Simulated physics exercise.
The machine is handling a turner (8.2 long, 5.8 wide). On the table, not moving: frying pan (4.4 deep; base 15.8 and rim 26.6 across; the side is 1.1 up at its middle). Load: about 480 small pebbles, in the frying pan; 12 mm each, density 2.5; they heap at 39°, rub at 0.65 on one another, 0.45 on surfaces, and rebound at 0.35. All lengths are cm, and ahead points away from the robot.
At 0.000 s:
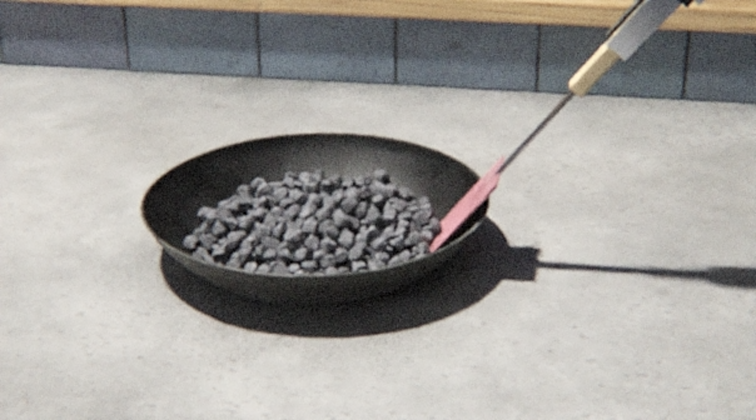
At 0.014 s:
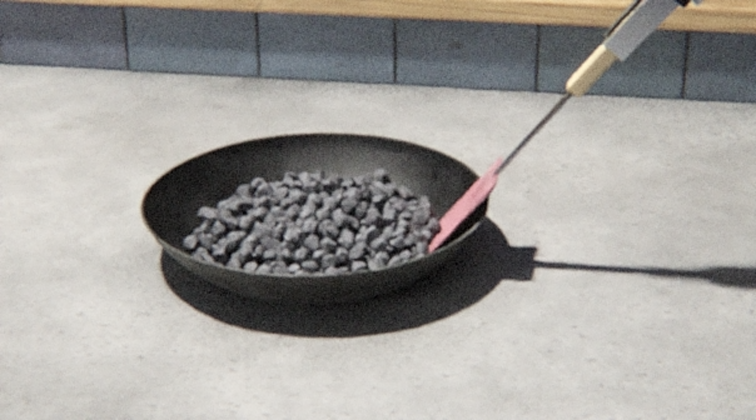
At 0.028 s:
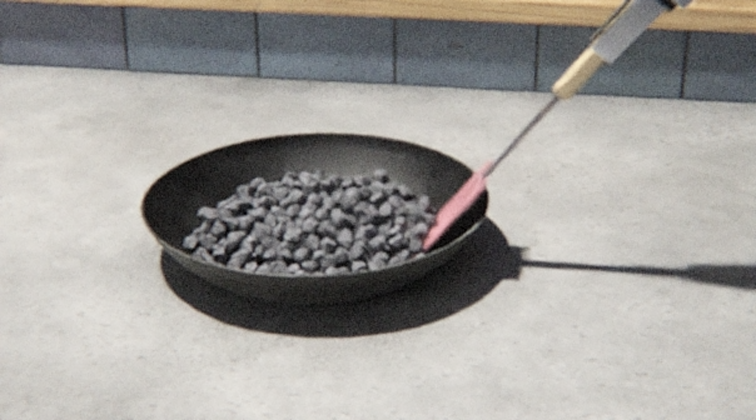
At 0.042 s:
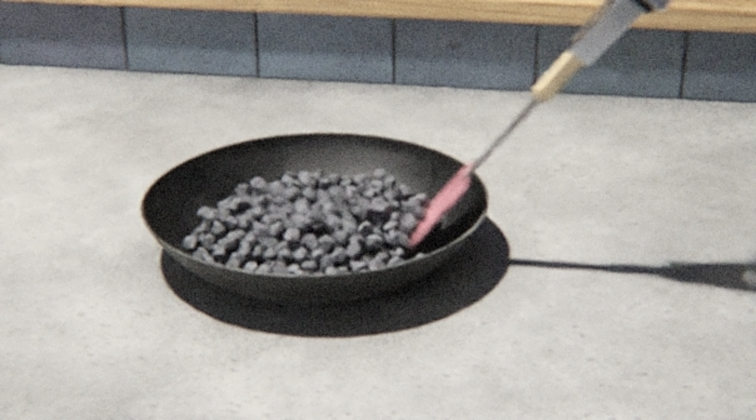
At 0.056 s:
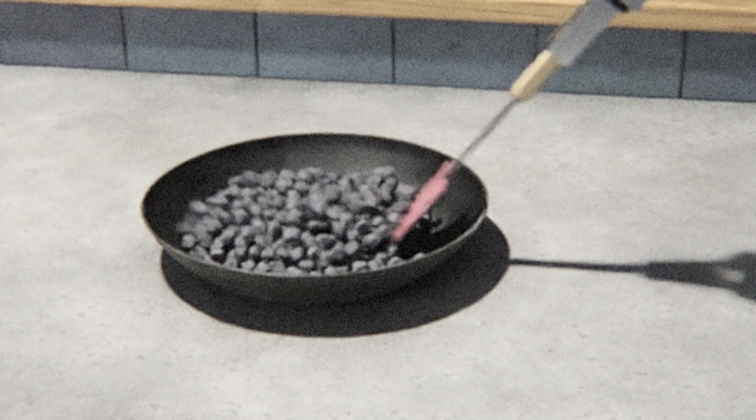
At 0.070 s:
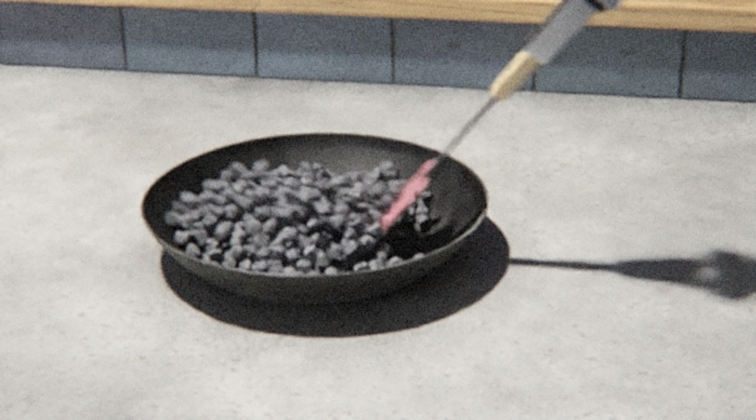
A pink turner held by a machine pushes dark pebbles leftward in a black pan.
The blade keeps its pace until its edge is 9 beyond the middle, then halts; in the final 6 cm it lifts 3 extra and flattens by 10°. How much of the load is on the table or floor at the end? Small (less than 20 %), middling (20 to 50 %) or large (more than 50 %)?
Share on the table or floor: Middling (20 to 50 %).
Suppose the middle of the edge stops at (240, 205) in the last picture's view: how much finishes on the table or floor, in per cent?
About 10 per cent.
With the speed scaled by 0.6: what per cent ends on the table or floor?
About 15 per cent.
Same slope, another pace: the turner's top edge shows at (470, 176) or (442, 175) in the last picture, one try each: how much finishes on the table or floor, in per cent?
About 10 and 20 per cent.
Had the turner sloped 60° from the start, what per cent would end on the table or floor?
In that case some 25 per cent.
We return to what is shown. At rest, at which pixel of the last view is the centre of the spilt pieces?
At about (33, 228).
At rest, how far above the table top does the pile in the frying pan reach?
Some 4.5 cm.
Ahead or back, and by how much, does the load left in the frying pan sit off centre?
Some 3.0 cm ahead.
After 0.11 s, sloping 52°, highest piece 10 above the table; 483 in the frying pan, 1 on the blade or in flight.
After 0.14 s, sloping 49°, highest piece 12 above the table; 479 in the frying pan, 5 on the blade or in flight.
After 0.36 s, sloping 42°, highest piece 16 above the table; 351 in the frying pan, 89 on the table or floor, 44 on the blade or in flight.
After 1.41 s, sloping 42°, highest piece 4 above the table; 351 in the frying pan, 133 on the table or floor.
In the end, 351 in the frying pan, 133 on the table or floor. That is 27 % on the table or floor.
